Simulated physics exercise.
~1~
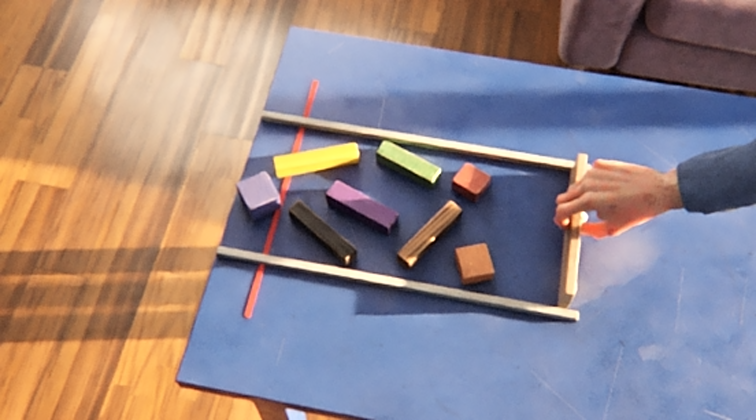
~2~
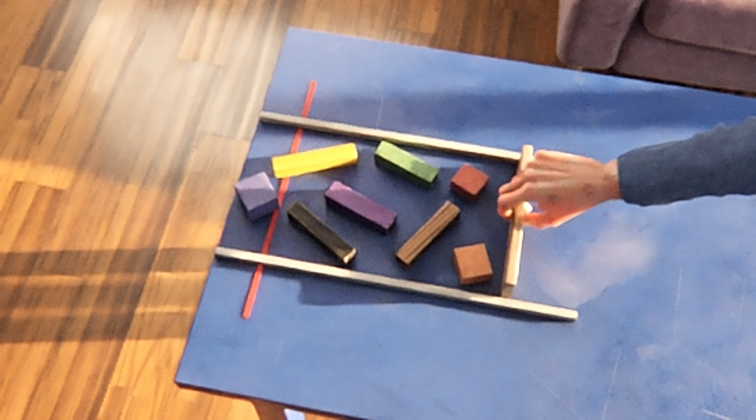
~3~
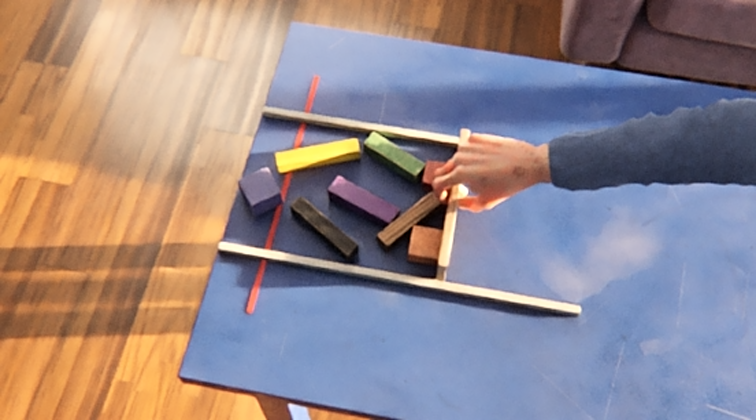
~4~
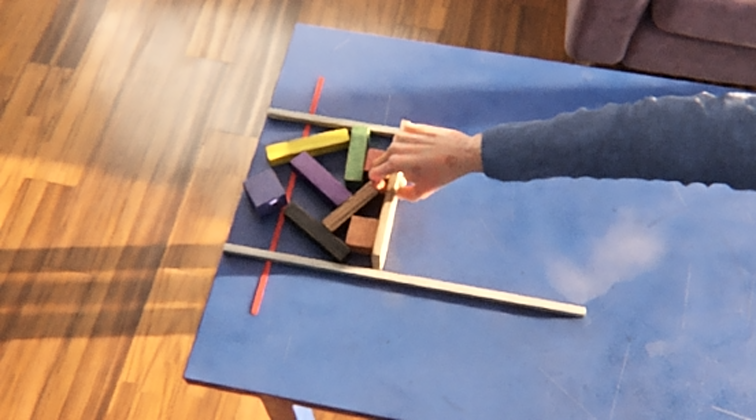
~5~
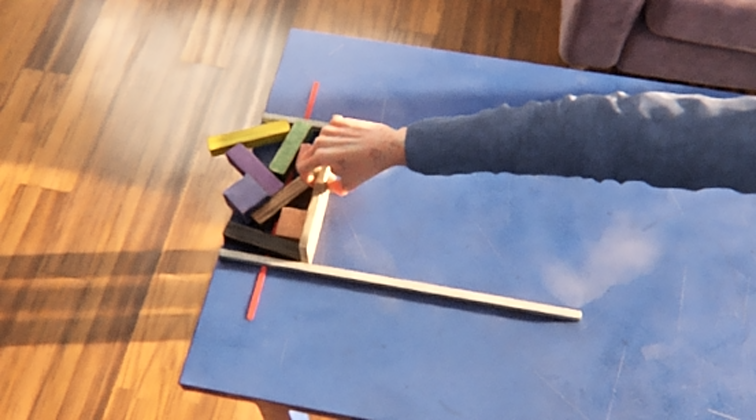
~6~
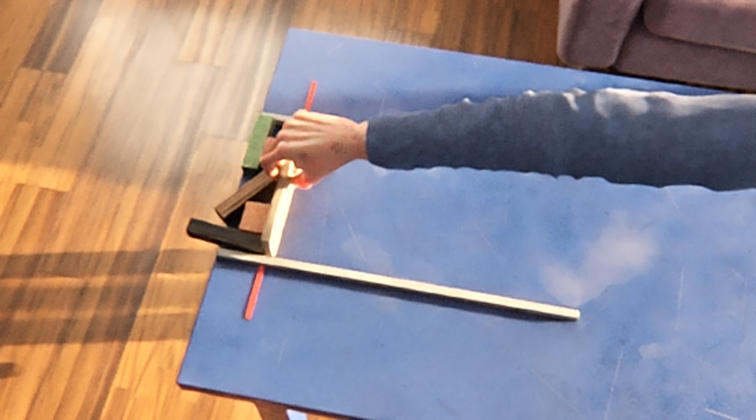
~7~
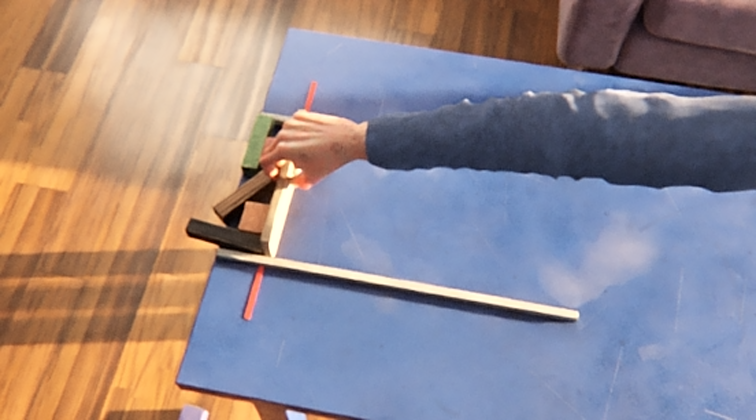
A hand pushes a board left across a blue table, sweeping some blocks off the edge.
